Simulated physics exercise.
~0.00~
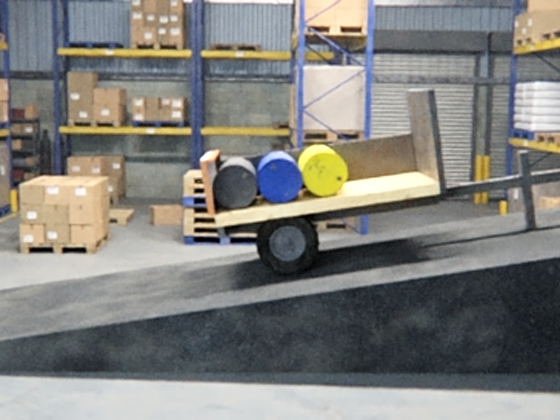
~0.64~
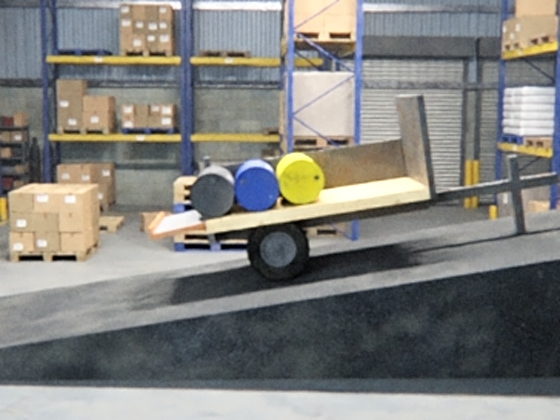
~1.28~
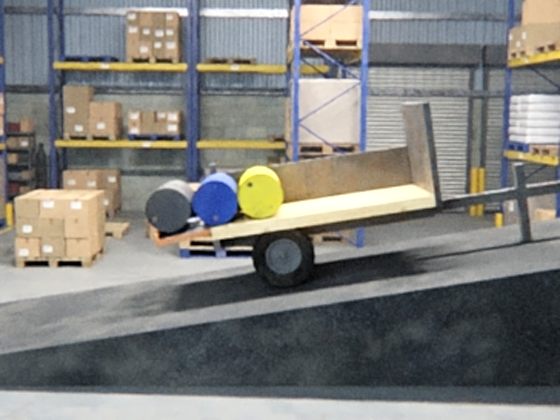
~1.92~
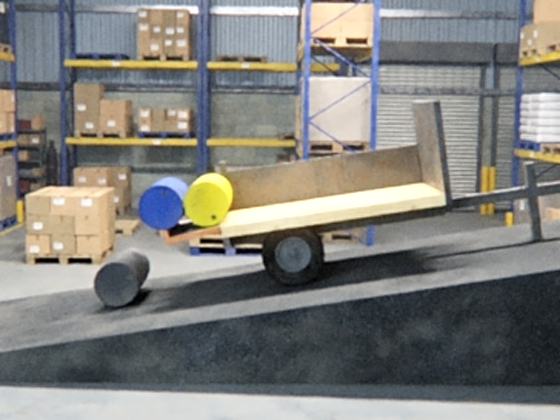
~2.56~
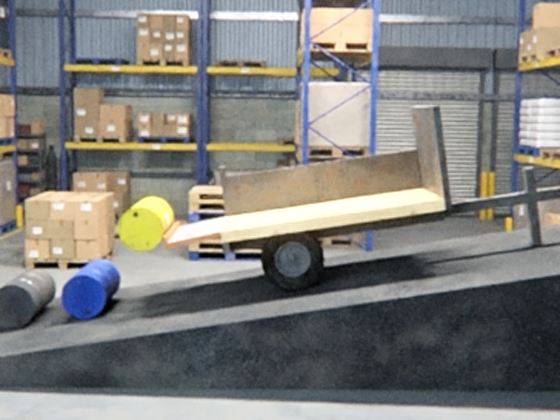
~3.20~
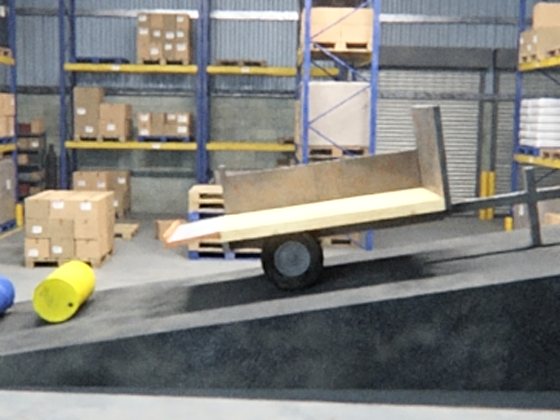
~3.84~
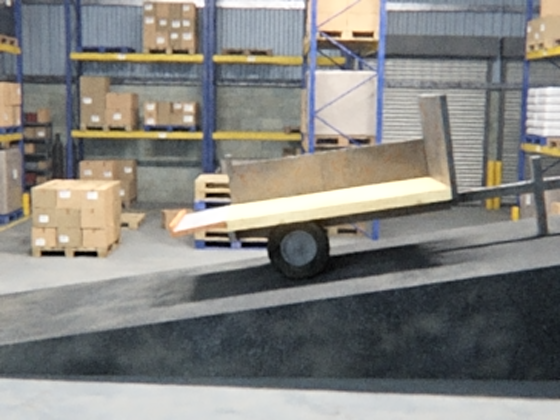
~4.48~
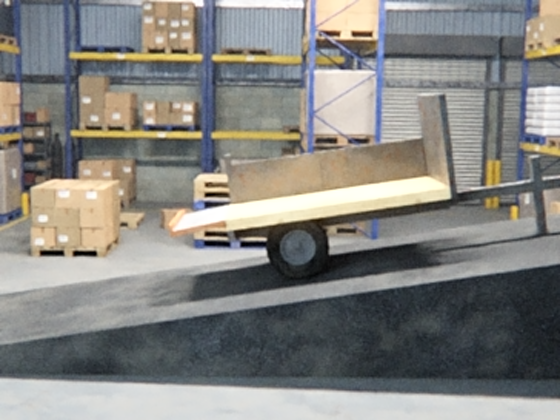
In a warehouse, three drums roll off a tilted trailer and leave it empty.
